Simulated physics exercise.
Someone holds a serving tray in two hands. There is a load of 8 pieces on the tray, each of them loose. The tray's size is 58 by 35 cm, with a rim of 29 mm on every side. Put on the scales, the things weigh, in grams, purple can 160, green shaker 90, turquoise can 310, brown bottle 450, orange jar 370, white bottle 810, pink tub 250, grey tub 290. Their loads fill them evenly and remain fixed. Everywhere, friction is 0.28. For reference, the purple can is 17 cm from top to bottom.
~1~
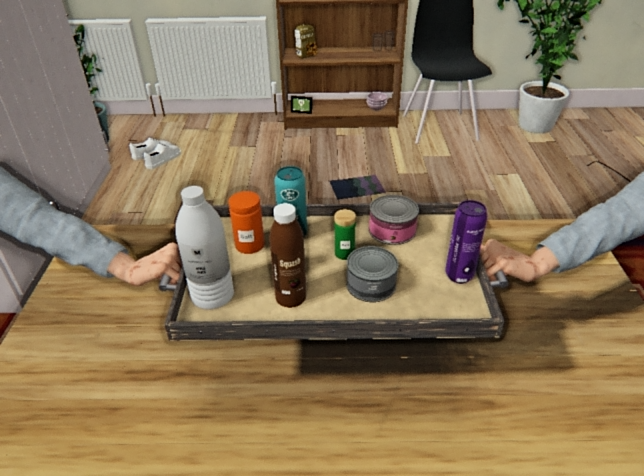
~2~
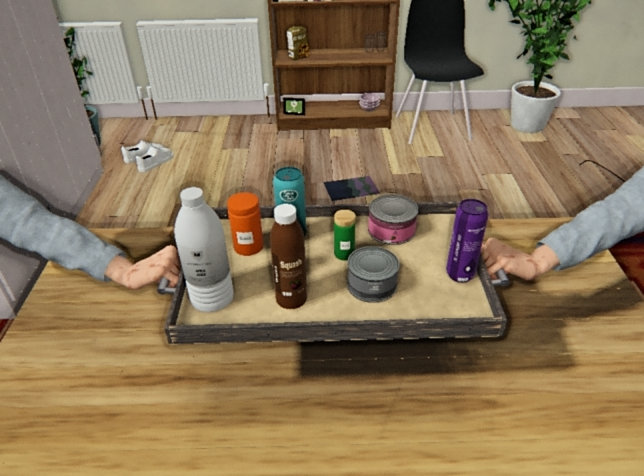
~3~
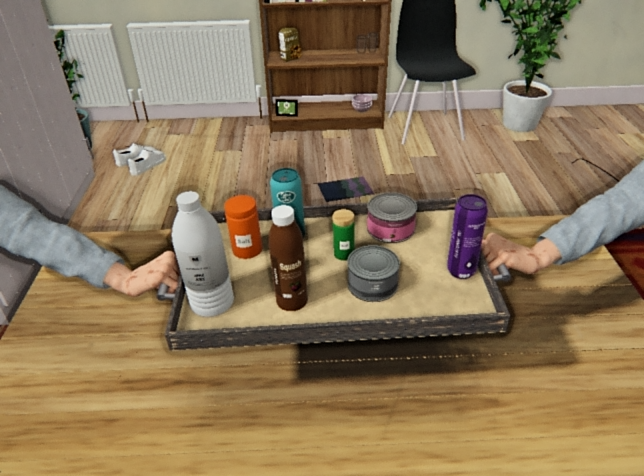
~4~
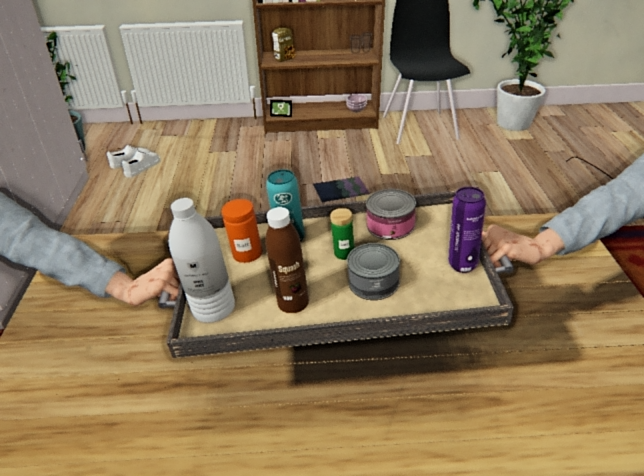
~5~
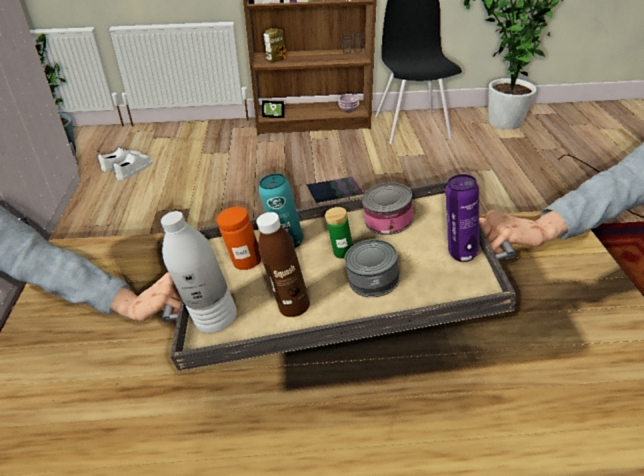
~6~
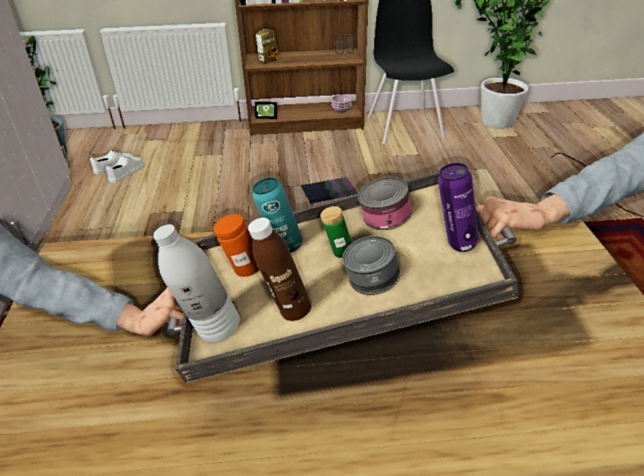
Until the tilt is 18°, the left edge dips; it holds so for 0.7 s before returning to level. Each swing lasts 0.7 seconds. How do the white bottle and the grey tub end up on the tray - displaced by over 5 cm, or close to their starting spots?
They end like this: The white bottle close by, the grey tub displaced.
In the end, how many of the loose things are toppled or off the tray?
That makes 0.
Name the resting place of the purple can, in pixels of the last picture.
Look near (319, 241) and you'll find it.
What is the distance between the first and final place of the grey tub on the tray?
I'd put it at about 19 centimetres.
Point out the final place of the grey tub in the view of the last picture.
It comes to a stop close to (277, 278).
Then, 0.40 s past the last view, tray tilted 18°, left edge down; grey tub shifted 3 cm near (357, 268); white bottle shifted 2 cm near (186, 292); purple can shifted 4 cm.
Then, 0.70 s past the last view, tray tilted 18°, left edge down; grey tub shifted 9 cm near (325, 278); white bottle shifted 2 cm near (186, 292); purple can shifted 12 cm.
Then, 1.00 s past the last view, tray tilted 18°, left edge down; grey tub shifted 18 cm near (277, 293); white bottle shifted 2 cm near (186, 291); purple can shifted 23 cm.
Then, 1.30 s past the last view, tray tilted 8°, left edge down; grey tub shifted 19 cm near (276, 284); white bottle shifted 2 cm near (187, 271); purple can tipped 10° against what carries it.
Finally, not toppled but over 5 cm from the start, purple can, green shaker, turquoise can, brown bottle, orange jar, pink tub and grey tub; the last one still in place (within 5 cm). In the last view, white bottle near (192, 255), grey tub near (277, 278).
